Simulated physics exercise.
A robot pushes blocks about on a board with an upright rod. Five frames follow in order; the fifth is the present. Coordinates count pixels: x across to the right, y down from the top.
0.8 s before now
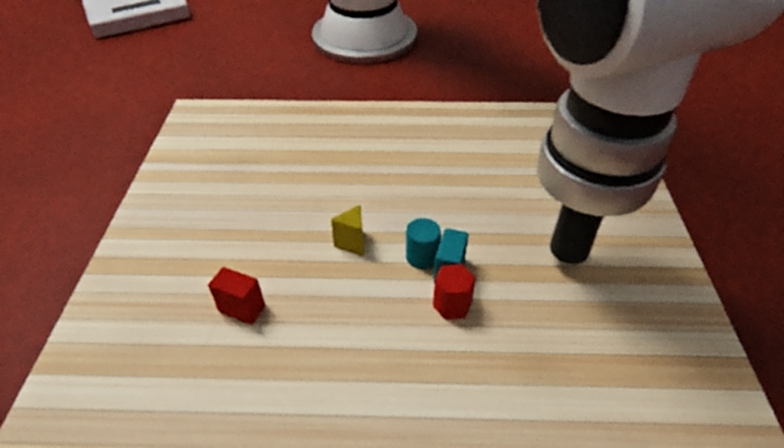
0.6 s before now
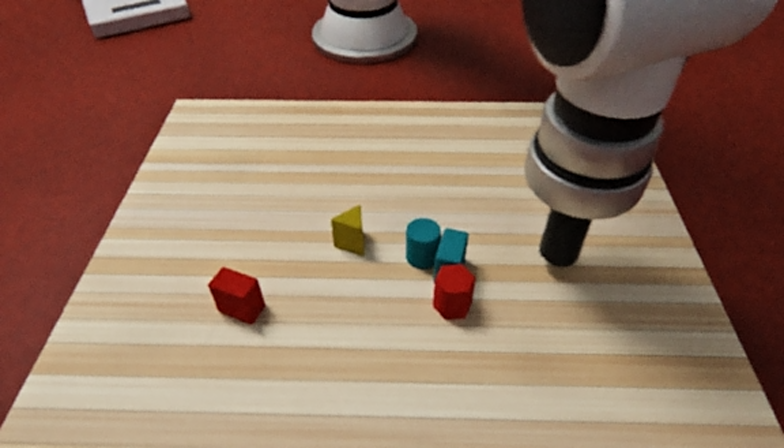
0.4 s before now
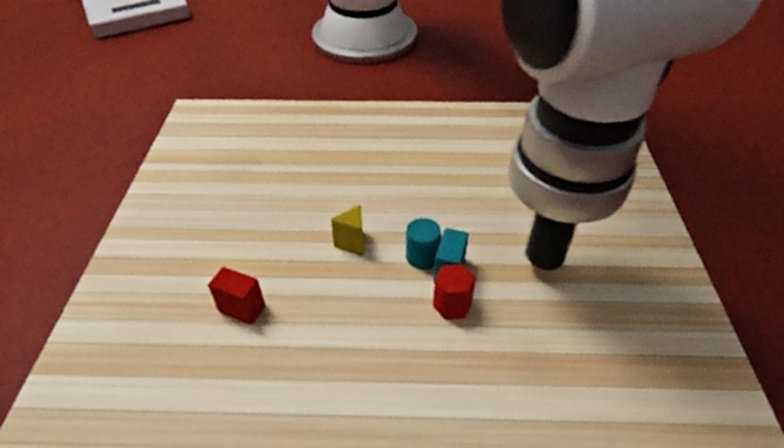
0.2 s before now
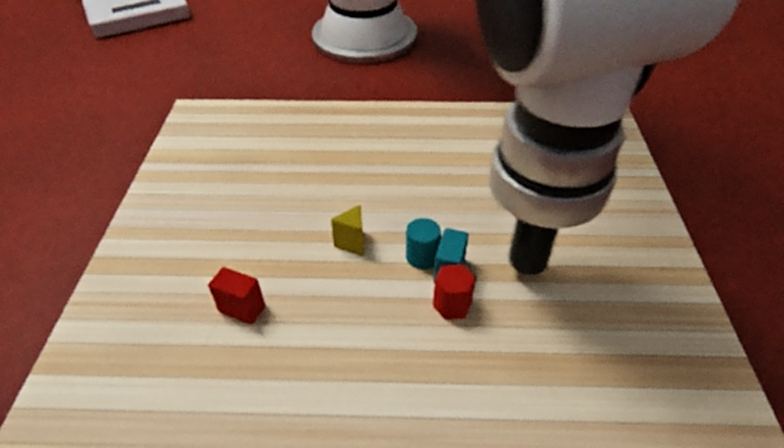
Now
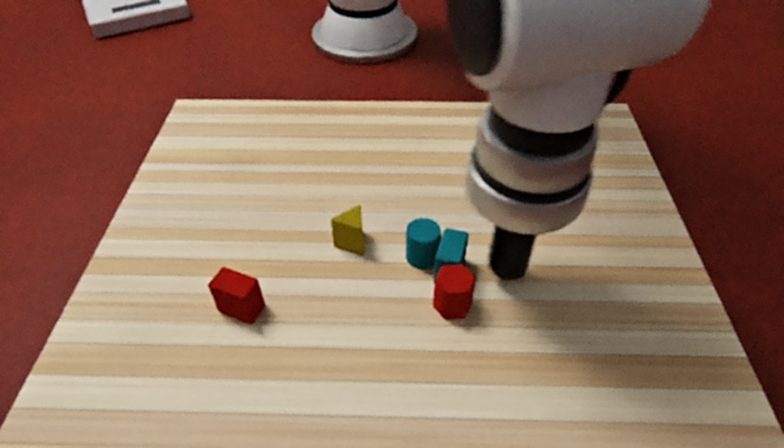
At first, a robot arm holds an upright black rod over the right side of a striped wooden board, apart from a yellow triangular block, two turquoise blocks and two red ones. The arm then moves the rod steadily left and slightly nearer the viewer, closing in on the clustered blocks, which stay still.
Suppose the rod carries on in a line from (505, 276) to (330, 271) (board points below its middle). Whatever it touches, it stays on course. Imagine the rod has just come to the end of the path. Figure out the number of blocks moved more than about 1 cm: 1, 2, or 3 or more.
Shifted over 1 cm: Three or more.
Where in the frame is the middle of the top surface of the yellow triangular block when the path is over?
Its top middle will sit at (318, 201).
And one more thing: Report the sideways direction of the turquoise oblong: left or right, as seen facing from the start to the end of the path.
Heads right.
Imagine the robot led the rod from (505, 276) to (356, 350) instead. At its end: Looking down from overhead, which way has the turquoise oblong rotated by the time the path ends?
It is turned clockwise.
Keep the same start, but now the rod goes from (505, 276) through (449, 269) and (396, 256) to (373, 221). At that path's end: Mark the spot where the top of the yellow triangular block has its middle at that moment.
Near (285, 208).
What follows on the original path. One third of the way, rod at (447, 263); turquoise round block at (396, 221); turquoise oblong at (415, 240), turned 20° clockwise; red six-sided block at (450, 280), turned 20° anticlockwise.
Two thirds of the way, rod at (387, 262); yellow triangular block at (333, 213), turned 20° anticlockwise; turquoise round block at (360, 206); turquoise oblong at (356, 230), turned 50° clockwise; red six-sided block at (450, 279), turned 20° anticlockwise.
At the end, rod at (329, 259); yellow triangular block at (318, 201); turquoise round block at (354, 202); turquoise oblong at (309, 217), turned 90° clockwise; red six-sided block at (450, 279), turned 20° anticlockwise.
